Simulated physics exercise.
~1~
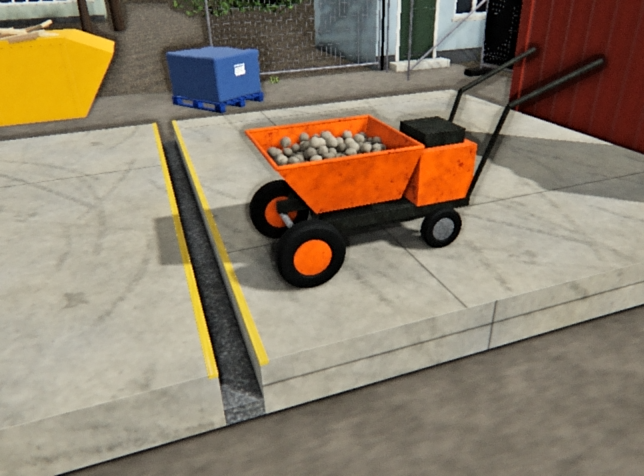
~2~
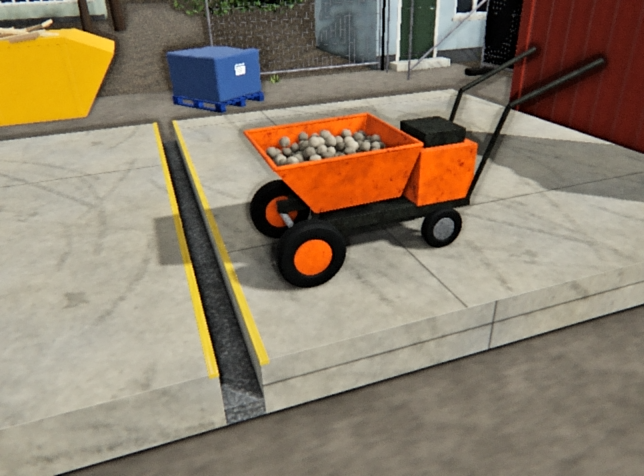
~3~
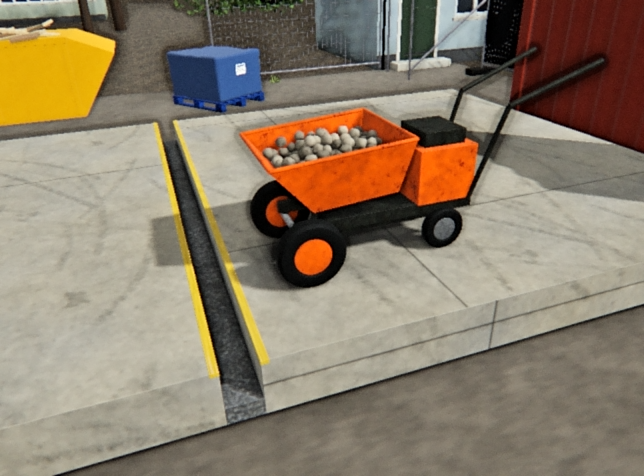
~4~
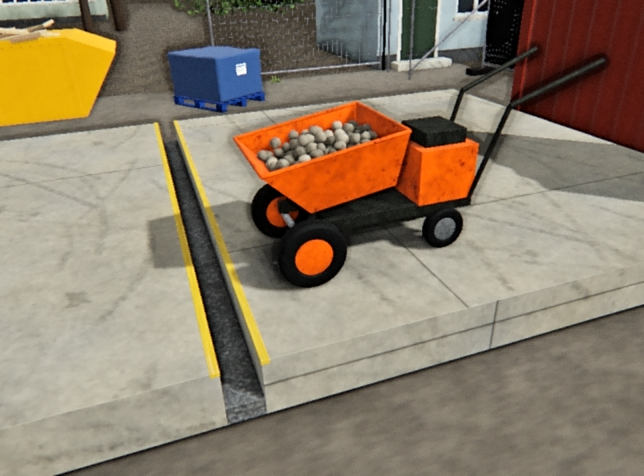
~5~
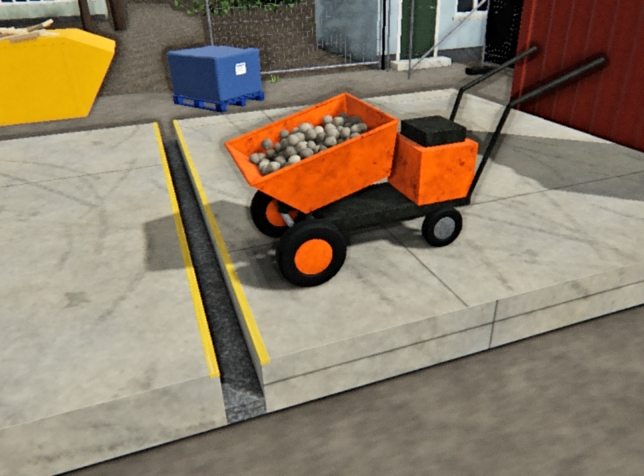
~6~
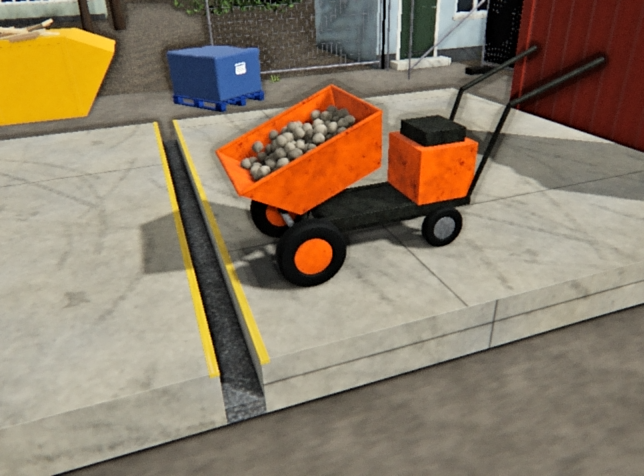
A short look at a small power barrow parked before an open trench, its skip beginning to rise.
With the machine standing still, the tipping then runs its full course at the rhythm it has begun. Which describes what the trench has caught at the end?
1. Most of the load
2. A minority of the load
2, A minority of the load.
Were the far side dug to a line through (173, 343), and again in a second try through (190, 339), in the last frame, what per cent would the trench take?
80 %, 50 %.
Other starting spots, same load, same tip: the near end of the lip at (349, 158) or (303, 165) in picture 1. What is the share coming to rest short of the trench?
First try: Some 30 %; second try: 0 %.
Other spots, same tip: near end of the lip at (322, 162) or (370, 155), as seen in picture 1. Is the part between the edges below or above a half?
Well, the first try gives the bigger portion, and the second gives a smaller portion.
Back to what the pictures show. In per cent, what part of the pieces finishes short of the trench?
Around 0 %.
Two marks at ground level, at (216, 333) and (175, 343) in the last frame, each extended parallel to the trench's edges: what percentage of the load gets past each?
I'd say some 70 in a hundred, and after that 50 in a hundred.
Soon, skip tipped steeply; all in the skip.
A while on, skip tipped right over; about two thirds in the skip; a stray few in or heaped over the trench; about a quarter beyond it; a stray few falling.
Towards the end, skip tipped right over; about a quarter in the skip; a small part in or heaped over the trench; about two thirds beyond it.
Finally, skip tipped right over; about a quarter in the skip; a small part in or heaped over the trench; about two thirds beyond it.
